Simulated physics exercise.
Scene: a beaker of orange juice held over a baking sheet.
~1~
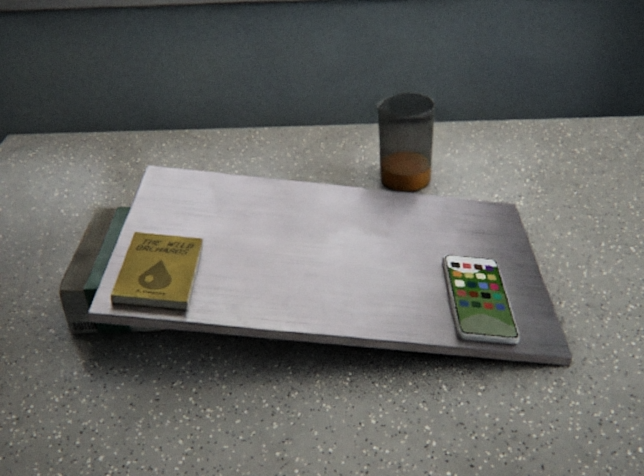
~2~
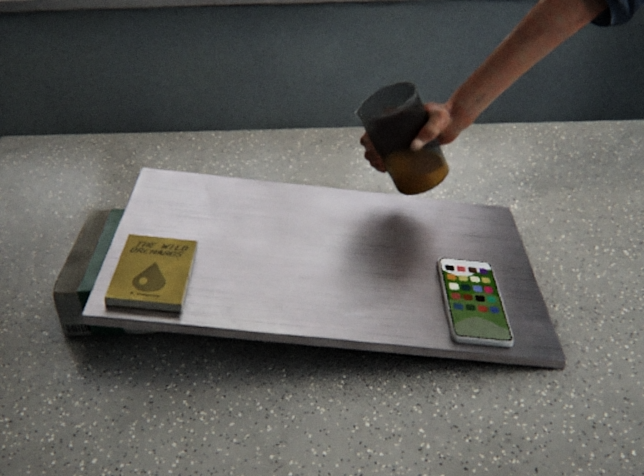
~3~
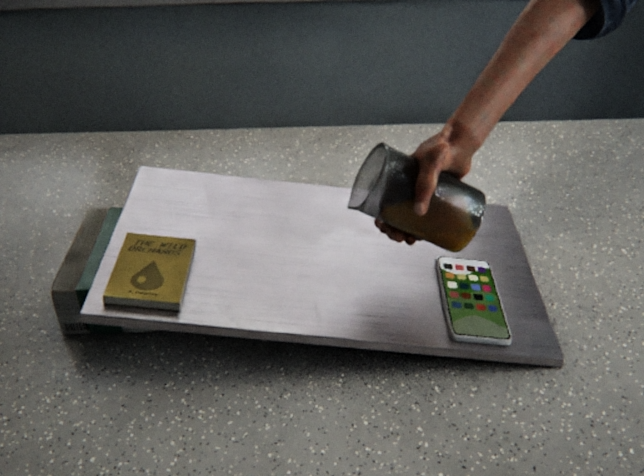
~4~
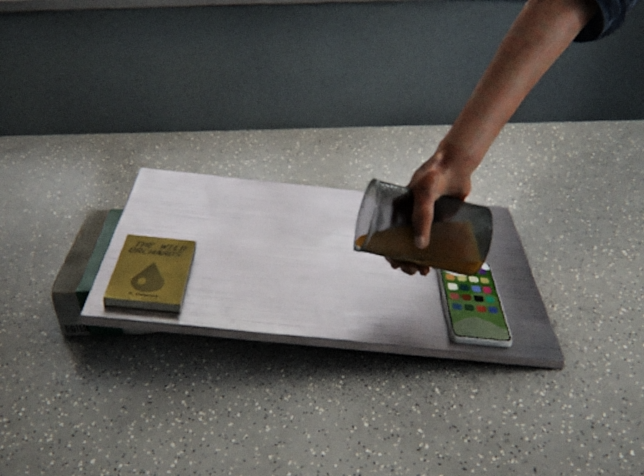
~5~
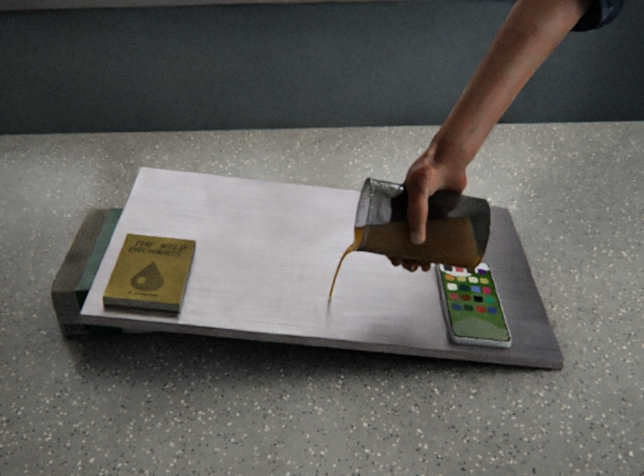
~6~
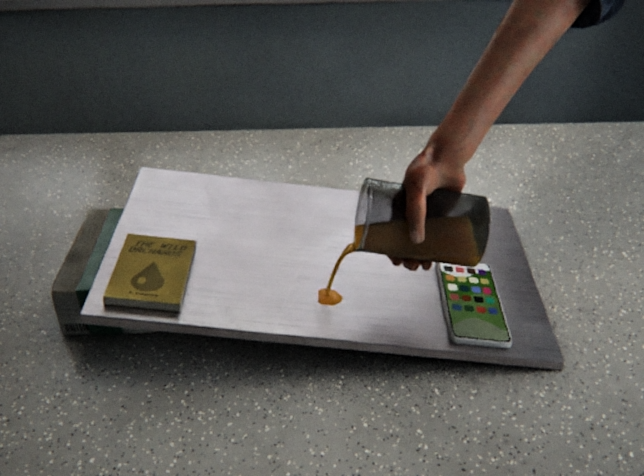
A hand lifted a beaker of orange-brown liquid over a sloping metal sheet, tilted it to the left, and poured a thin stream that made a small puddle between a notebook and a phone.
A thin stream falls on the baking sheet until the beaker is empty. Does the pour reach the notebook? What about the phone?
Notebook: No; phone: Yes.
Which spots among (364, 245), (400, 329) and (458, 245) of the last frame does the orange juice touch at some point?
Spot by spot: Missed, then touched, then touched.
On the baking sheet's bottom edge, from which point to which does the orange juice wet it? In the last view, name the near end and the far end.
It's wet between (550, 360) at the near end and (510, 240) at the far end.
Soon after, it runs down to the right; the notebook is dry; the phone is dry.
Later, it runs down to the right and off the end; the notebook is dry; the phone is wet.
In the end, it runs down to the right and off the end; the notebook is dry; the phone is wet.
